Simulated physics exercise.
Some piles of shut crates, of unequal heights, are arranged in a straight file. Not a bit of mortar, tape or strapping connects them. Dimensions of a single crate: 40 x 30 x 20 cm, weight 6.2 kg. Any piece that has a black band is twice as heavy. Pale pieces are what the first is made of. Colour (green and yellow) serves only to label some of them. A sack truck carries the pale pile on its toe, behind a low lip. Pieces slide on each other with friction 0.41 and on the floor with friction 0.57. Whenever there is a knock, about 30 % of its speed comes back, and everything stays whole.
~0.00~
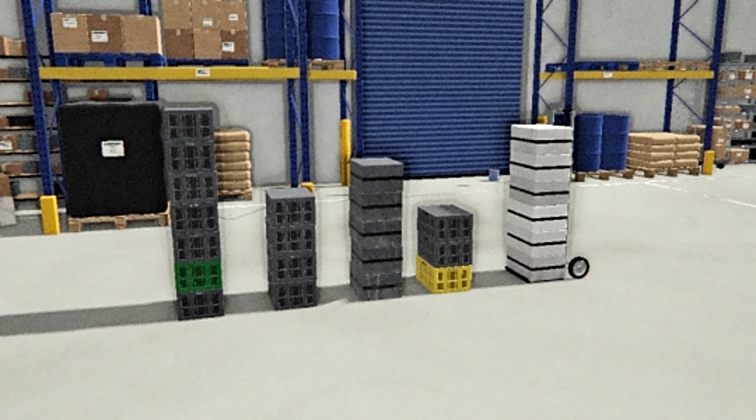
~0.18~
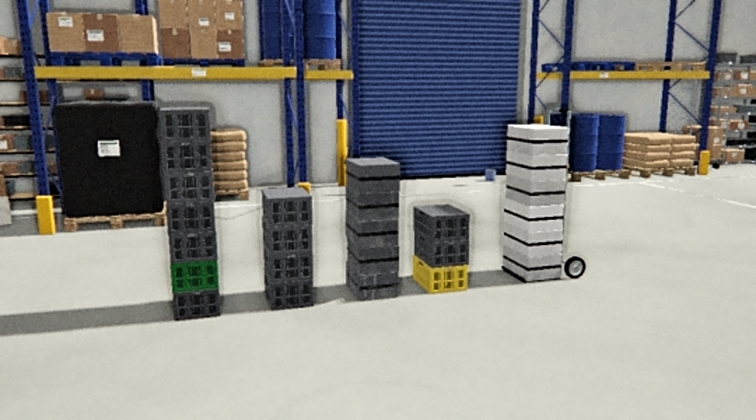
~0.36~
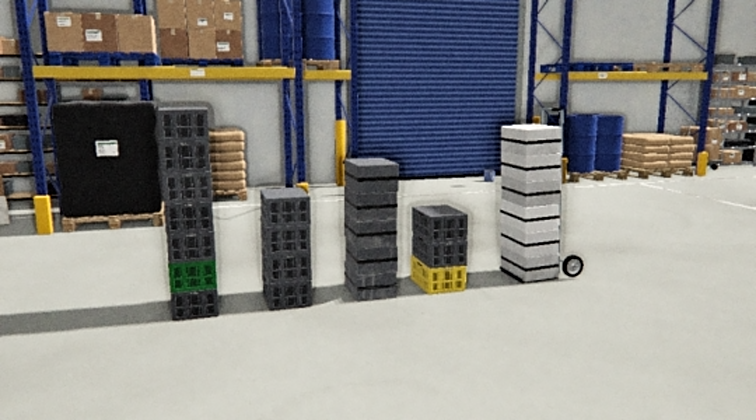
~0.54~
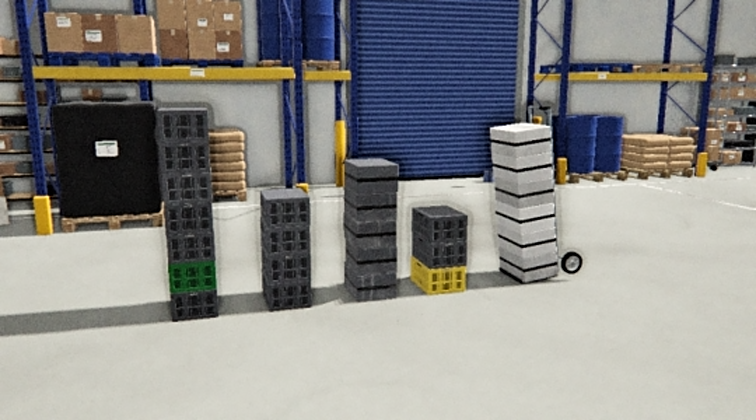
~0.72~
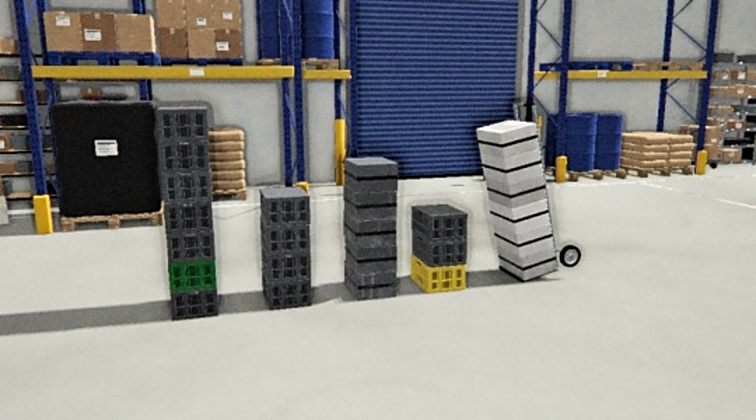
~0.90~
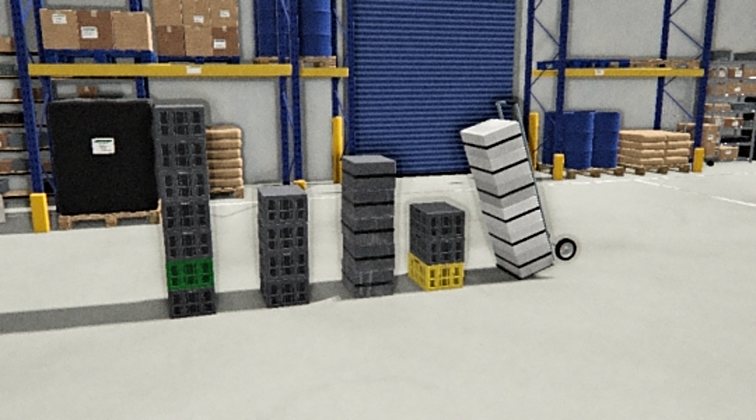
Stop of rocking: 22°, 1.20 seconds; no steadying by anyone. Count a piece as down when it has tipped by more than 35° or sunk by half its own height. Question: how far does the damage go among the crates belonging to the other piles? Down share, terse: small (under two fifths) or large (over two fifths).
Small.
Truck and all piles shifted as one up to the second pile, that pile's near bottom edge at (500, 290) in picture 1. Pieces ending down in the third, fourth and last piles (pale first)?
Down per pile: Third 0, fourth 0, last 0.
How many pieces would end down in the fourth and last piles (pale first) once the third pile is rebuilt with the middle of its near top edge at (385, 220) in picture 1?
Down by pile: Fourth 0, last 0.
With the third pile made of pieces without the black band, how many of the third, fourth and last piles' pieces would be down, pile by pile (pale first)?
The tally would be third 0, then fourth 0, then last 0.
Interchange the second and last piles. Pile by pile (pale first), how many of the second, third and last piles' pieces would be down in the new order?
Second 6, third 5, last 2.
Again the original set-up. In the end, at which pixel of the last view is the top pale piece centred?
Roughly at (395, 194).
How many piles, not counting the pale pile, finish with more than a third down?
That comes to 0.
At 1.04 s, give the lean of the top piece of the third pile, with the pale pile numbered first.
Tilt: Near 0 degrees.
By 1.04 s, 0 of the pale pile down; none of the 19 other crates down.
By 1.22 s, 1 of the pale pile down; none of the 19 other crates down.
By 1.42 s, 6 of the pale pile down; none of the 19 other crates down, 1 disturbed.
By 1.62 s, 6 of the pale pile down; none of the 19 other crates down, 5 disturbed.
When it is over (2.3 s), 6 of the pale pile down; none of the 19 other crates down, 5 disturbed; yellow crate unmoved; green crate unmoved. That is 0 per cent. In pixels of the last frame, middles, yellow crate near (434, 270), green crate near (190, 266).
